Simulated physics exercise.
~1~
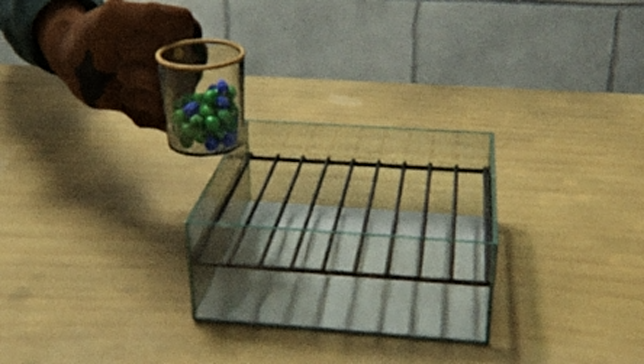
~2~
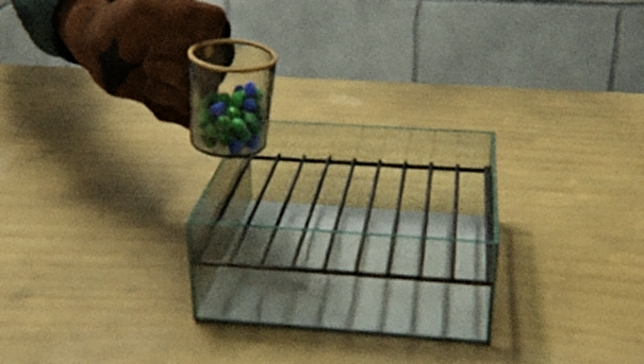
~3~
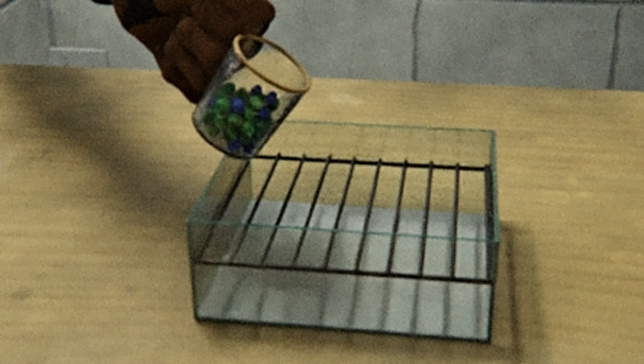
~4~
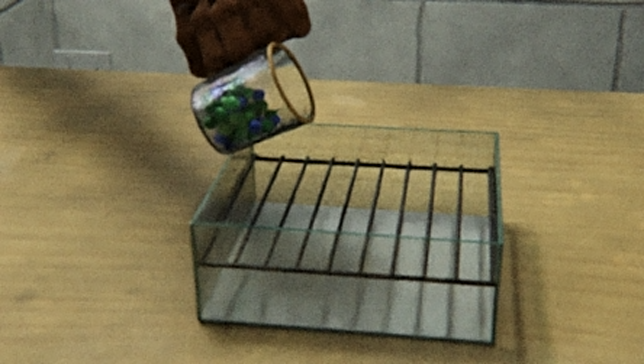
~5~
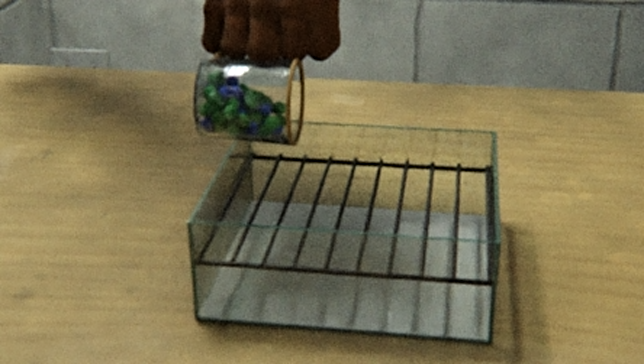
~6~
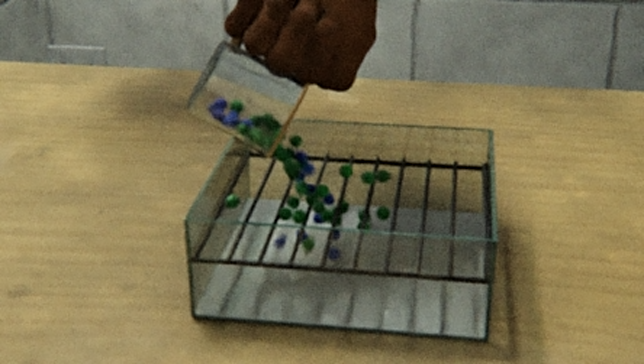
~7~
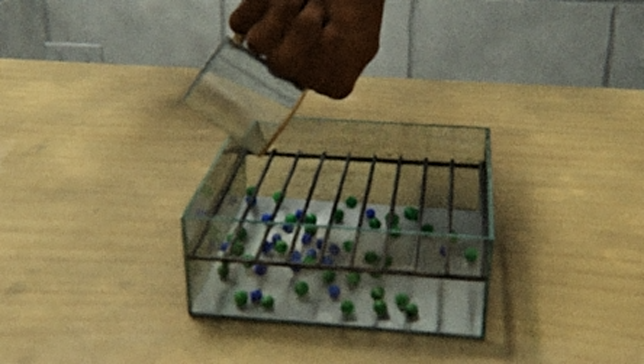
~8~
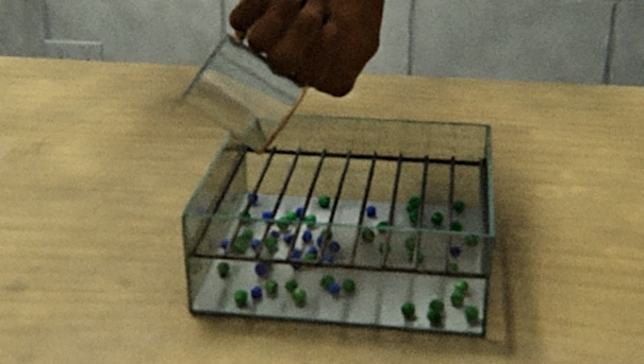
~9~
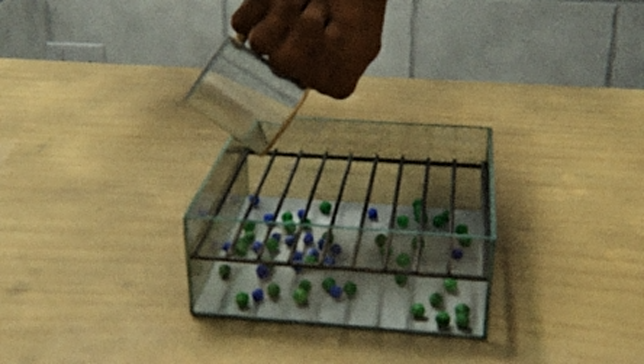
To begin with, a dark hand holds a clear cup of small green and blue pieces upright above the left side of a glass box with dark wires across it, on a wooden table. The hand moves the cup a little to the right and starts to tilt it. The cup turns onto its side with every piece still inside. It then tips further, and green and blue pieces spill onto and through the wires. At the end, the emptied cup stays tipped over the box, and both colours lie scattered on the bottom beneath the wires.
